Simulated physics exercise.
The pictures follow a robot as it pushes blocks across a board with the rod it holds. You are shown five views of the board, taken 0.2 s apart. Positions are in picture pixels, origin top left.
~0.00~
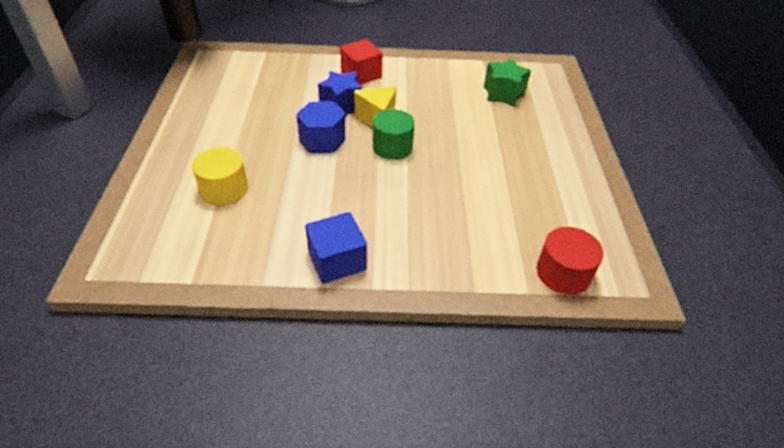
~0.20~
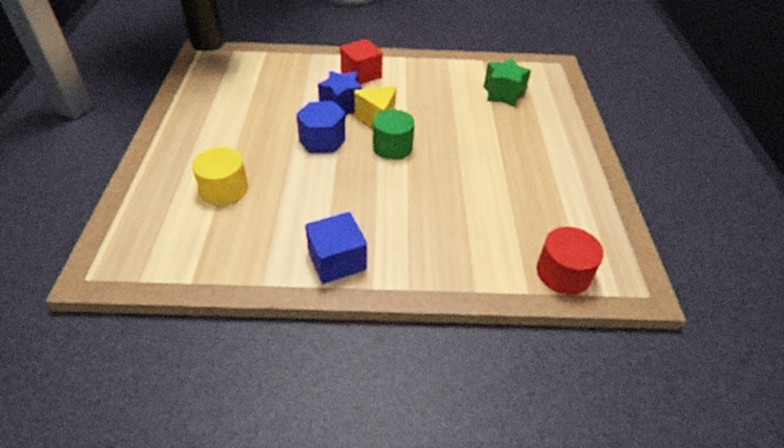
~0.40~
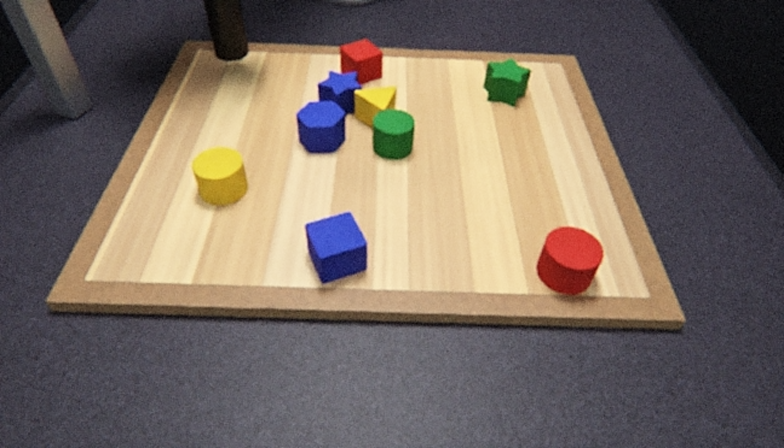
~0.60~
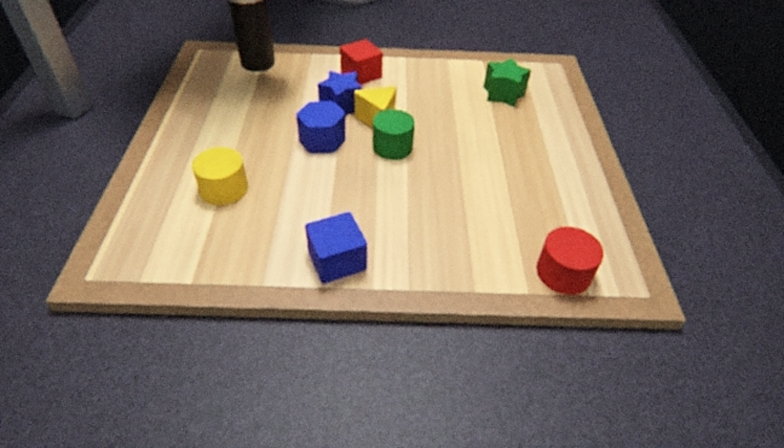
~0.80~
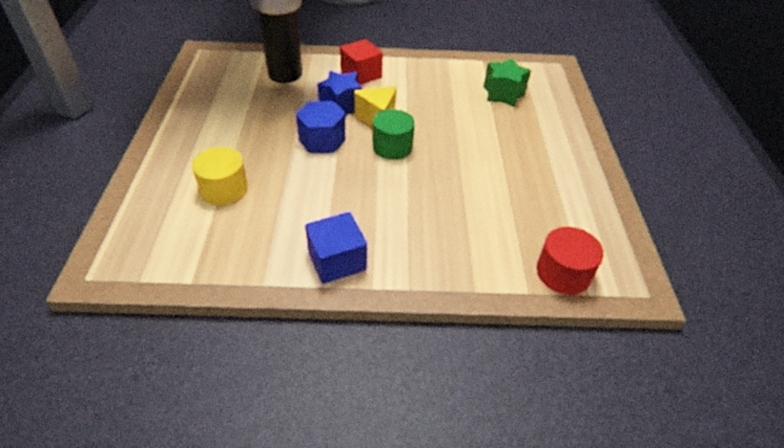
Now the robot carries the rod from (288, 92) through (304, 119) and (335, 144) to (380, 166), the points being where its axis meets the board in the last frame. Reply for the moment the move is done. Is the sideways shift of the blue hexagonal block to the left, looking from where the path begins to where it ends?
The answer is no.
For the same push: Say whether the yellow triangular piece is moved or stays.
By the last moment, the yellow triangular piece will still be in its place.
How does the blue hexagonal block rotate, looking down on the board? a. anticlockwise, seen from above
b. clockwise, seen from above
My answer is option b.
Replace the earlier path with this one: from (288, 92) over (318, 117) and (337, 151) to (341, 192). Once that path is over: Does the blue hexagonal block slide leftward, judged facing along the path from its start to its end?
I believe not.
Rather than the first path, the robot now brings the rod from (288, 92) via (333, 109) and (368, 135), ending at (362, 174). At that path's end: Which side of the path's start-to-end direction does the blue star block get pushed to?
Out to the left.
The first path, step by step. One third of the way, rod (303, 102); blue hexagonal block (323, 116).
Two thirds of the way, rod (335, 127); blue hexagonal block (351, 145), turned 15° clockwise.
At the end, rod (380, 148); blue hexagonal block (372, 168), turned 75° clockwise; blue star block in place; yellow triangular piece in place; green cylinder (409, 123).
